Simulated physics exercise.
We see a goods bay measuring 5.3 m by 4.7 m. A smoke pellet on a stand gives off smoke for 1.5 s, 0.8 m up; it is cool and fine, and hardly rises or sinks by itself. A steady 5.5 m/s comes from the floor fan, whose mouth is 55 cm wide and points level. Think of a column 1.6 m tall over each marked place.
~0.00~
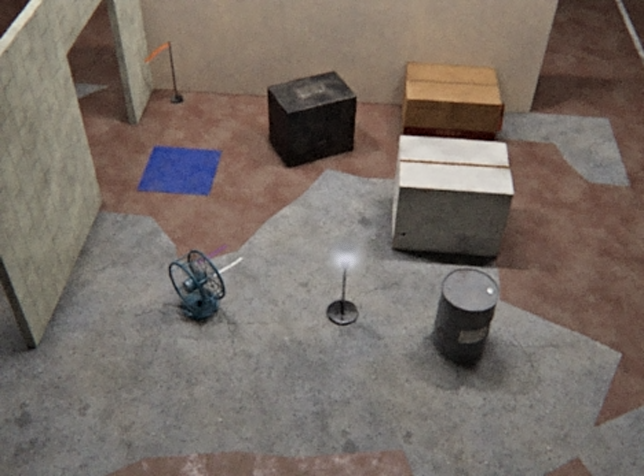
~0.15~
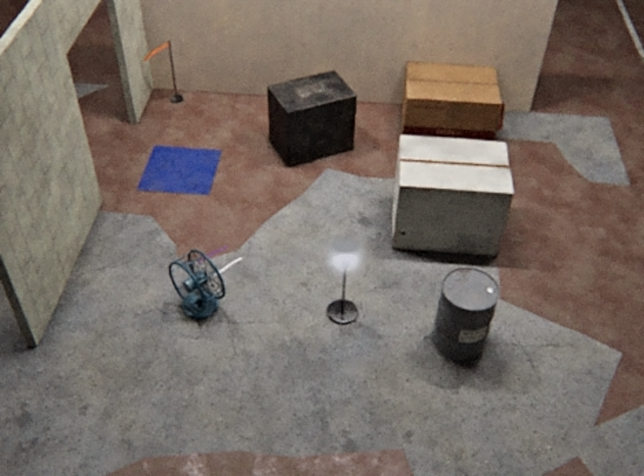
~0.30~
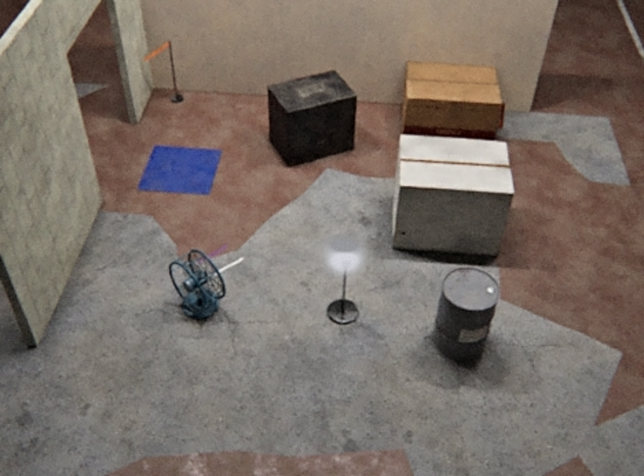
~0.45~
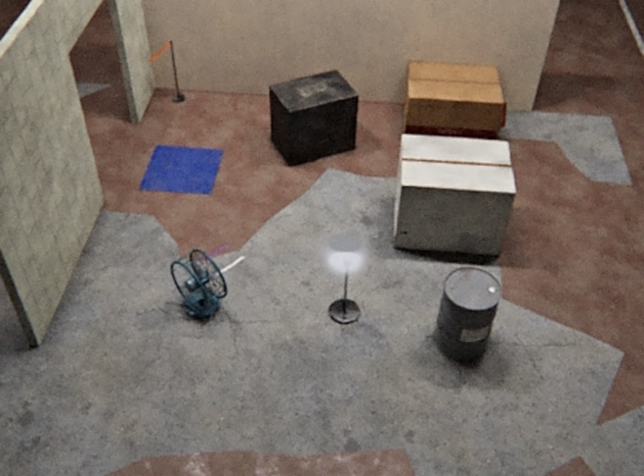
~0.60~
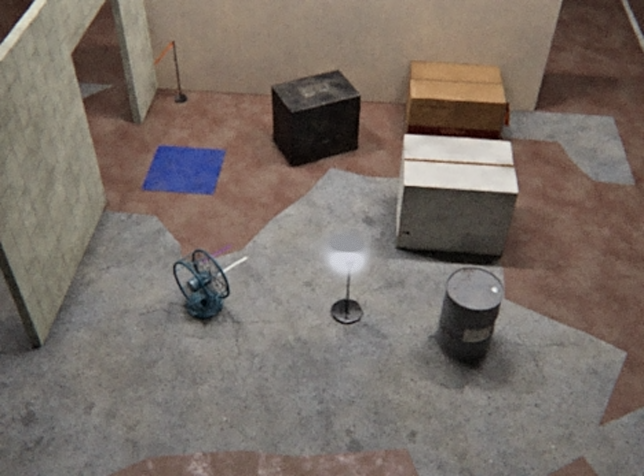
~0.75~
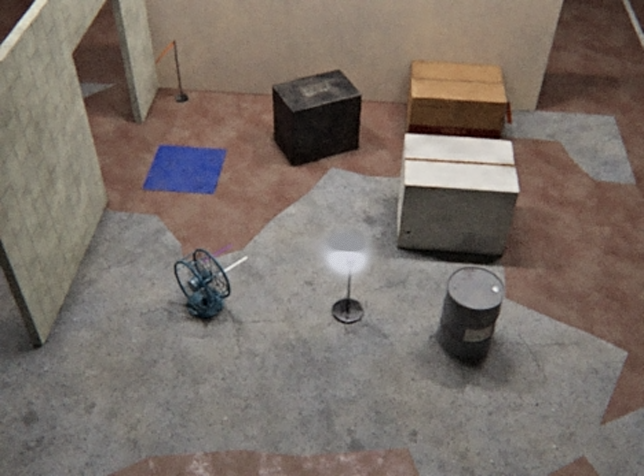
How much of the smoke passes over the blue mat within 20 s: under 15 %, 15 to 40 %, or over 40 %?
The share reaching it is not even 15 %.
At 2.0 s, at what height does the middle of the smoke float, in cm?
Roughly 80 cm up.
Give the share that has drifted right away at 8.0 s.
Near 40 %.
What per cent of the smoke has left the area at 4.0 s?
Near 0 %.
By 2.0 s, 0 % is gone from the area; 0 % has passed over the blue mat, and the middle of the rest is near (335, 250).
By 4.0 s, 0 % is gone from the area; 0 % has passed over the blue mat, and the middle of the rest is near (304, 242).
By 8.0 s, 40 % is gone from the area; 0 % has passed over the blue mat, and the middle of the rest is near (466, 63).
By 20.0 s, 93 % is gone from the area; 2 % has passed over the blue mat.
